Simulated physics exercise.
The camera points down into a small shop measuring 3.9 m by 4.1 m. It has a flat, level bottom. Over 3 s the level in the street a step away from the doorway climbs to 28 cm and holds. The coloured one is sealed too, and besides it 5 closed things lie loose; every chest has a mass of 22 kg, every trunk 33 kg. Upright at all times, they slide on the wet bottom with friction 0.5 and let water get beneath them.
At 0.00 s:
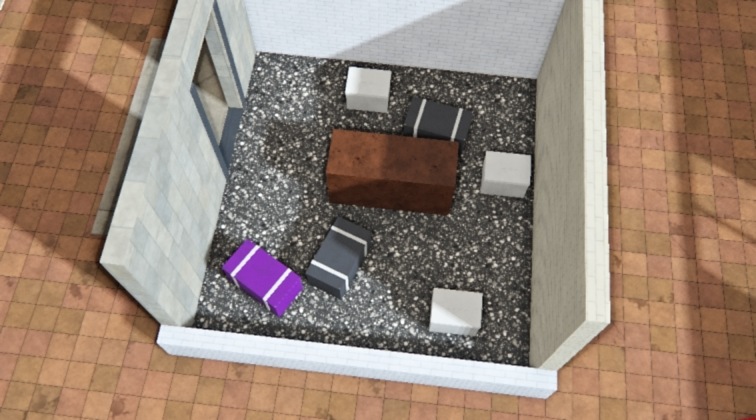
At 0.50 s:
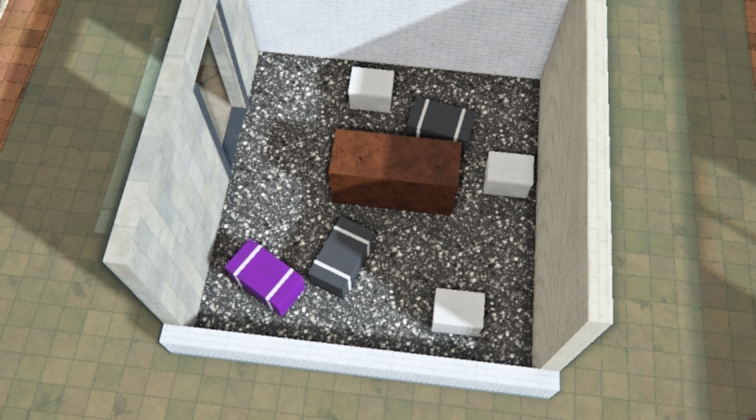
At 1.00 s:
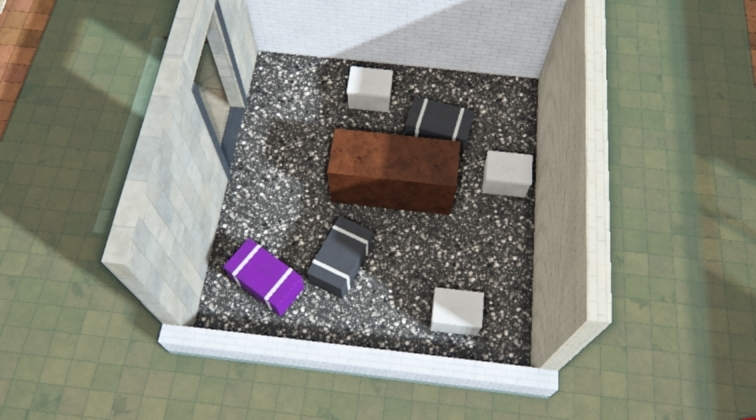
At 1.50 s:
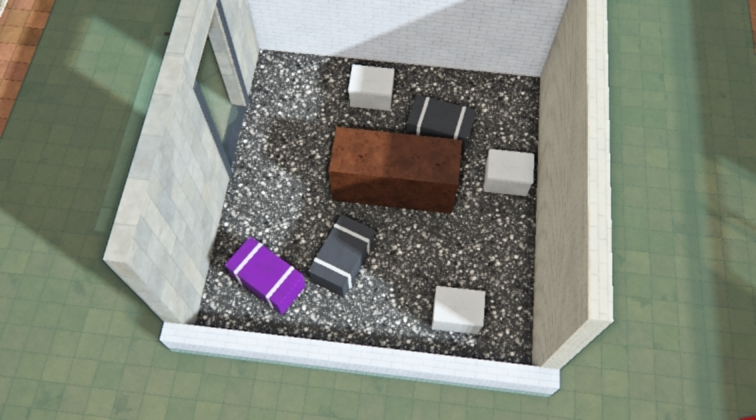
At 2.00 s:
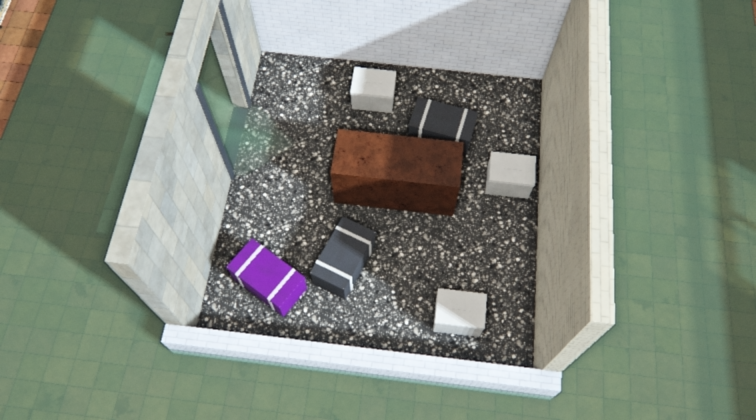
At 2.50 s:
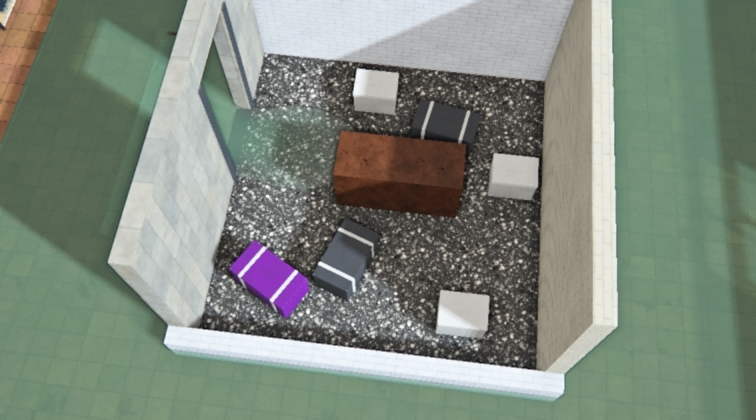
Greenish water spreads over the orange-tiled ground around a small, roofless shop with pale walls and a speckled floor, seen from high above. A reddish-brown block sits in the middle among three white blocks and two dark, pale-striped trunks, with a purple trunk at lower left. The water deepens in colour outside, then slips through the left wall's opening and spreads inside; the objects stay put while the camera trembles slightly.
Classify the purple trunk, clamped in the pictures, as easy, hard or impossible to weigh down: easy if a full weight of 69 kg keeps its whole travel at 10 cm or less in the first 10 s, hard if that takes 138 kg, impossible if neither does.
Easy.
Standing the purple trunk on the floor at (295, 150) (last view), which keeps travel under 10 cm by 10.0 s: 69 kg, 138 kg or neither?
Here only the heavier suffices.
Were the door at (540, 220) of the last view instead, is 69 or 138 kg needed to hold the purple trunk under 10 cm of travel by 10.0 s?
Outcome - the lighter pick works.
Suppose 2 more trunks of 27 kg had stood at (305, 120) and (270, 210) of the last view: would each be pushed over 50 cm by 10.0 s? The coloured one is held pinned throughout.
In turn: Over, under.
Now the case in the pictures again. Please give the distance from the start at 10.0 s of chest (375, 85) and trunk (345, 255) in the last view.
In that order: 200 cm, 50 cm.
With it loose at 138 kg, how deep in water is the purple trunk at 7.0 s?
Around 5 cm.
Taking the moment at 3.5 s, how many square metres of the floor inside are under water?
Somewhere about 4.5 m2, give or take.
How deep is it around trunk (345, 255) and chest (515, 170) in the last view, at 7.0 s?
Close to 4 and 6 centimetres.
After 3.5 s the purple trunk would be 0 cm from its start with 69 kg and 0 cm from its start with 138 kg; 0 cm of water round it then.
After 4.5 s the purple trunk would be 0 cm from its start with 69 kg and 0 cm from its start with 138 kg; 4 cm of water round it then.
After 7.0 s the purple trunk would be 0 cm from its start with 69 kg and 0 cm from its start with 138 kg; 5 cm of water round it then.
After 10.0 s the purple trunk would be 0 cm from its start with 69 kg and 0 cm from its start with 138 kg; 9 cm of water round it then.
